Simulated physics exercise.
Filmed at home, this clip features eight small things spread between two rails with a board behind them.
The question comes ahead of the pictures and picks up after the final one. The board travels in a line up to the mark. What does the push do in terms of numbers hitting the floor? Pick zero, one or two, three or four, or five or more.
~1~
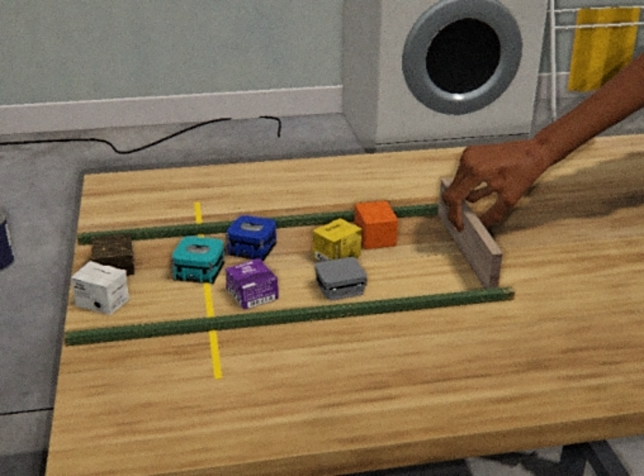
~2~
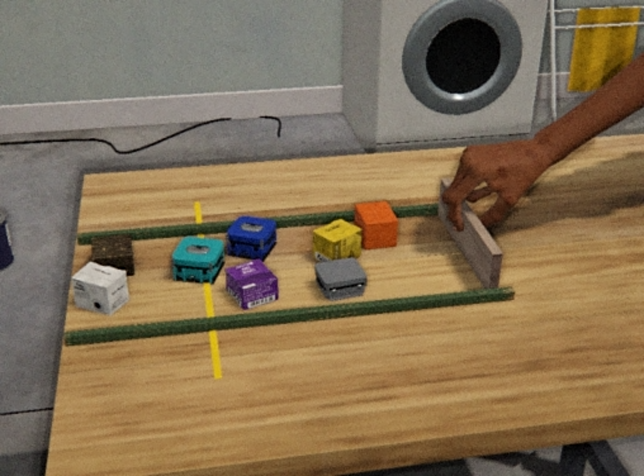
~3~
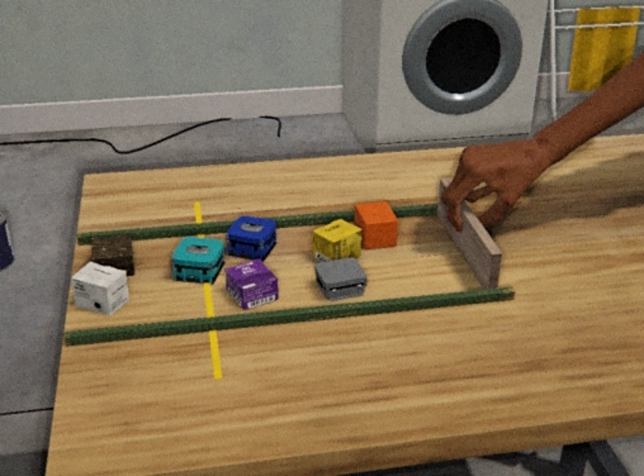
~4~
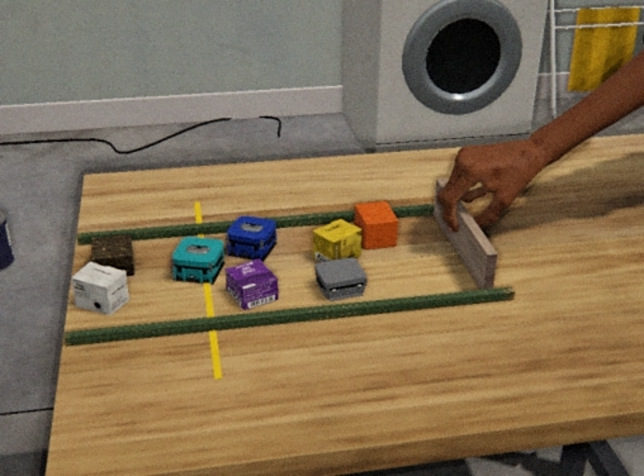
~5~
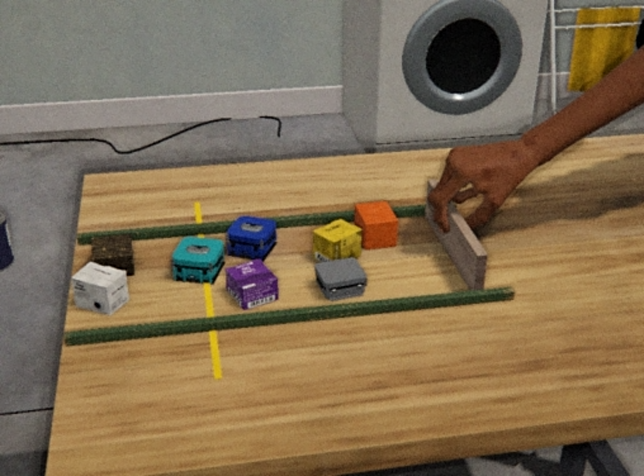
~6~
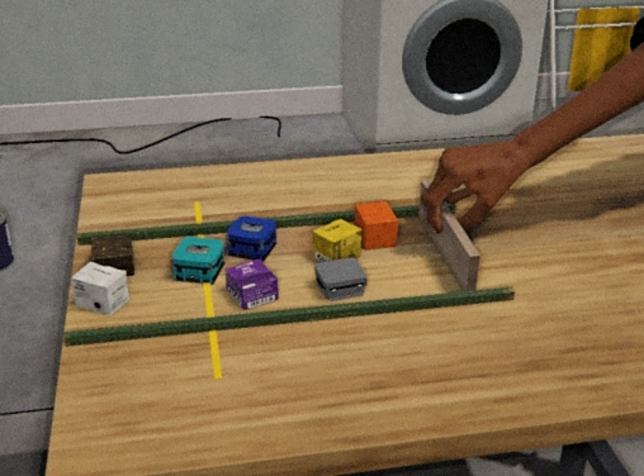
It sends zero to the floor.
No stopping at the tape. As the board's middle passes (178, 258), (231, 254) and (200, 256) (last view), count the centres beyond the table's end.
First 1, then 0, then 0.
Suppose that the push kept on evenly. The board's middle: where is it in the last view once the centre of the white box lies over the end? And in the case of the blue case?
The middle is at (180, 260) when it's the white box, and at (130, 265) when it's the blue case.
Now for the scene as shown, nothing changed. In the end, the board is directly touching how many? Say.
It ends up touching 3.
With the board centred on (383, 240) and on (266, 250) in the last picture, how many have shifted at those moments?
I count 2 first and 6 after.
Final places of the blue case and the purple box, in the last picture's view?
The first sits around (147, 248), while the other sits around (143, 302).
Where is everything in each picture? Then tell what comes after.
White box (100, 289); black block (113, 256); turquoise case (199, 260); board (468, 232); tape (206, 276), in the first frame.
Black block (113, 257); blue case (252, 238), in the second frame.
Turquoise case (199, 260); grey case (340, 280), in the third frame.
White box (100, 289); board (463, 233), in the fourth frame.
Black block (113, 257); purple box (252, 284), in the fifth frame.
White box (100, 289); black block (113, 257); turquoise case (199, 260); board (447, 234); tape (206, 276), in the sixth frame.
Soon after, none off yet; white box at rest near (100, 289); black block at rest near (113, 257); turquoise case at rest near (199, 260).
At rest, the number that fall off is zero.
